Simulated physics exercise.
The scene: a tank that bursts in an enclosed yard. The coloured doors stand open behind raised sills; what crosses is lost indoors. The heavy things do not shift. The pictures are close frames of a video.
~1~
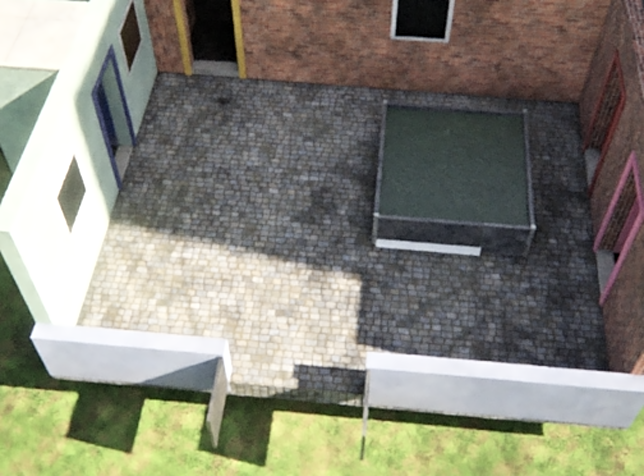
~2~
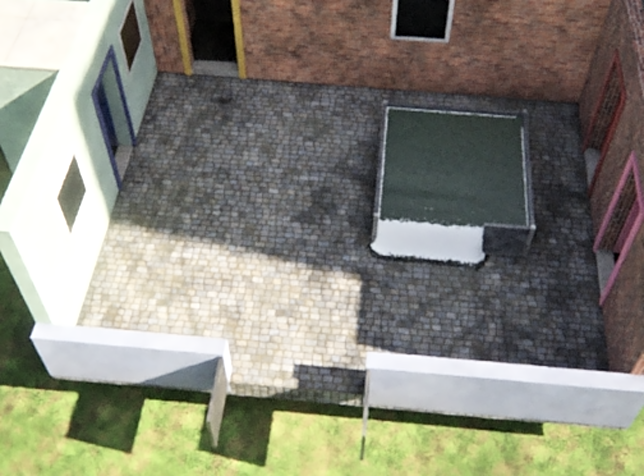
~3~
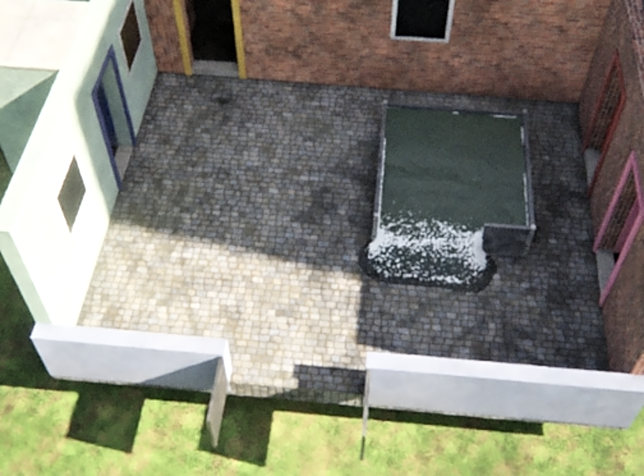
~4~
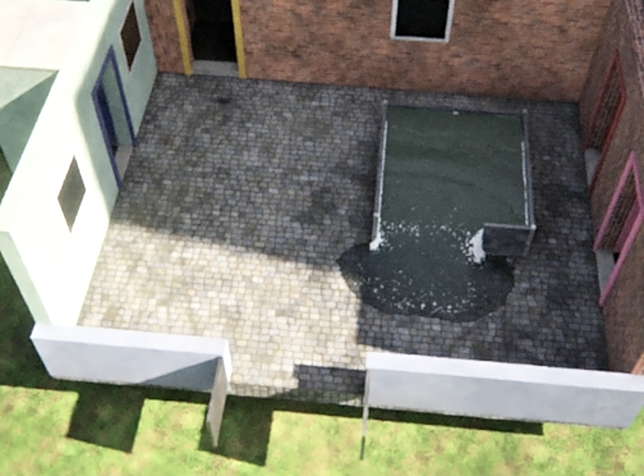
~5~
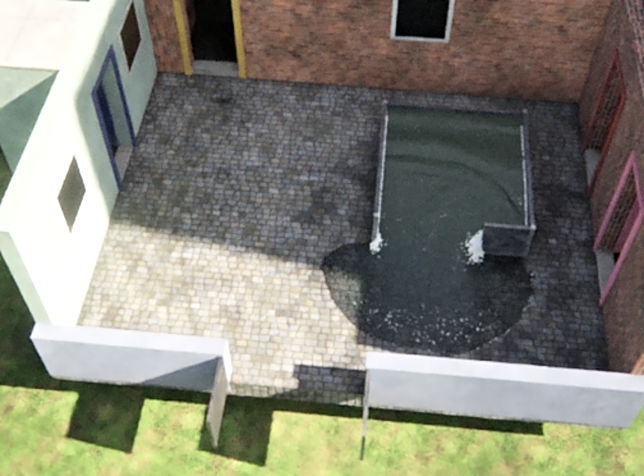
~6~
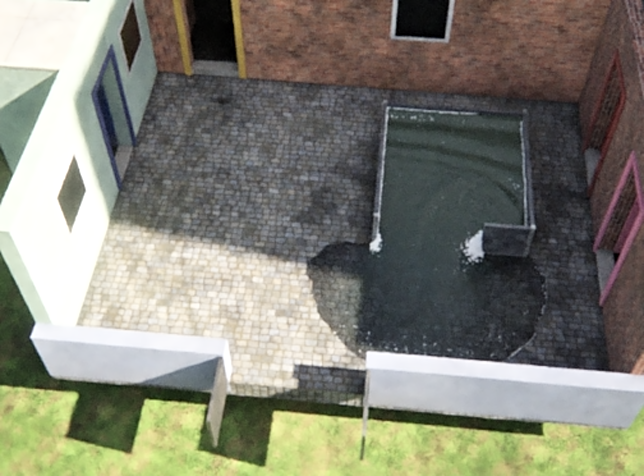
A tank of dark water burst open at its front in a walled, paved yard, and the water poured out with white foam, then spread across the stones in a widening dark pool toward the low front wall.
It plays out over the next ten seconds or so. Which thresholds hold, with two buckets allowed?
In the end: The blue door holds within the limit; the yellow door holds within the limit; the red door holds within the limit; the pink door holds within the limit.
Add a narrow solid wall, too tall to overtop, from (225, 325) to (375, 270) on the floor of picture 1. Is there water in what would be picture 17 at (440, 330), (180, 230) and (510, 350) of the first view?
One after the other: Under water, not flooded, under water.
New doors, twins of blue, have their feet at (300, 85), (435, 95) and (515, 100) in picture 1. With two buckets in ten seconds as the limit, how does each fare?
As listed: Lets less in, stays under, is over.
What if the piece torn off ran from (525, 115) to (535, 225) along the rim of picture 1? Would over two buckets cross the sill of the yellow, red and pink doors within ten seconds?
One by one: Yellow door lets less in, red door is over, pink door goes over.
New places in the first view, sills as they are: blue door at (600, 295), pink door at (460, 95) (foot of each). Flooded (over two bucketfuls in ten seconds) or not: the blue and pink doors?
The blue one is over; the pink one keeps below it.
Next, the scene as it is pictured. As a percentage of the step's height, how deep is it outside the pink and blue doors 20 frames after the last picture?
Near 90 and 0 in a hundred.
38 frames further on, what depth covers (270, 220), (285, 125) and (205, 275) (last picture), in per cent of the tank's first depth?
Roughly 0, 0 and 2 per cent, in turn.
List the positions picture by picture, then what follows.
The water tank at (454, 165) is whole and still, in the first frame.
Water pours out at (428, 236) and has run to (481, 259), in the second frame.
The front is at (486, 278), out from the gap at (428, 238), in the third frame.
Water pours out at (428, 239) and has run to (478, 314), in the fourth frame.
The front is at (449, 350), out from the gap at (428, 238), in the fifth frame.
The front is at a hidden place, out from the gap at (428, 239), in the sixth frame.
A moment on, water covers 20 % of the floor; the blue door not reached, the yellow door not reached, the red door not reached, the pink door not reached.
Next, water covers 25 % of the floor; the blue door not reached, the yellow door not reached, the red door not reached, the pink door not reached.
Then, water covers 35 % of the floor; the blue door not reached, the yellow door not reached, the red door not reached, the pink door wet at the sill, nothing in.
Later, water covers 55 % of the floor; the blue door wet at the sill, nothing in, the yellow door not reached, the red door wet at the sill, nothing in, the pink door wet at the sill, nothing in.
In the end, water covers 90 % of the floor; the blue door wet at the sill, nothing in, the yellow door wet at the sill, nothing in, the red door wet at the sill, nothing in, the pink door wet at the sill, nothing in.
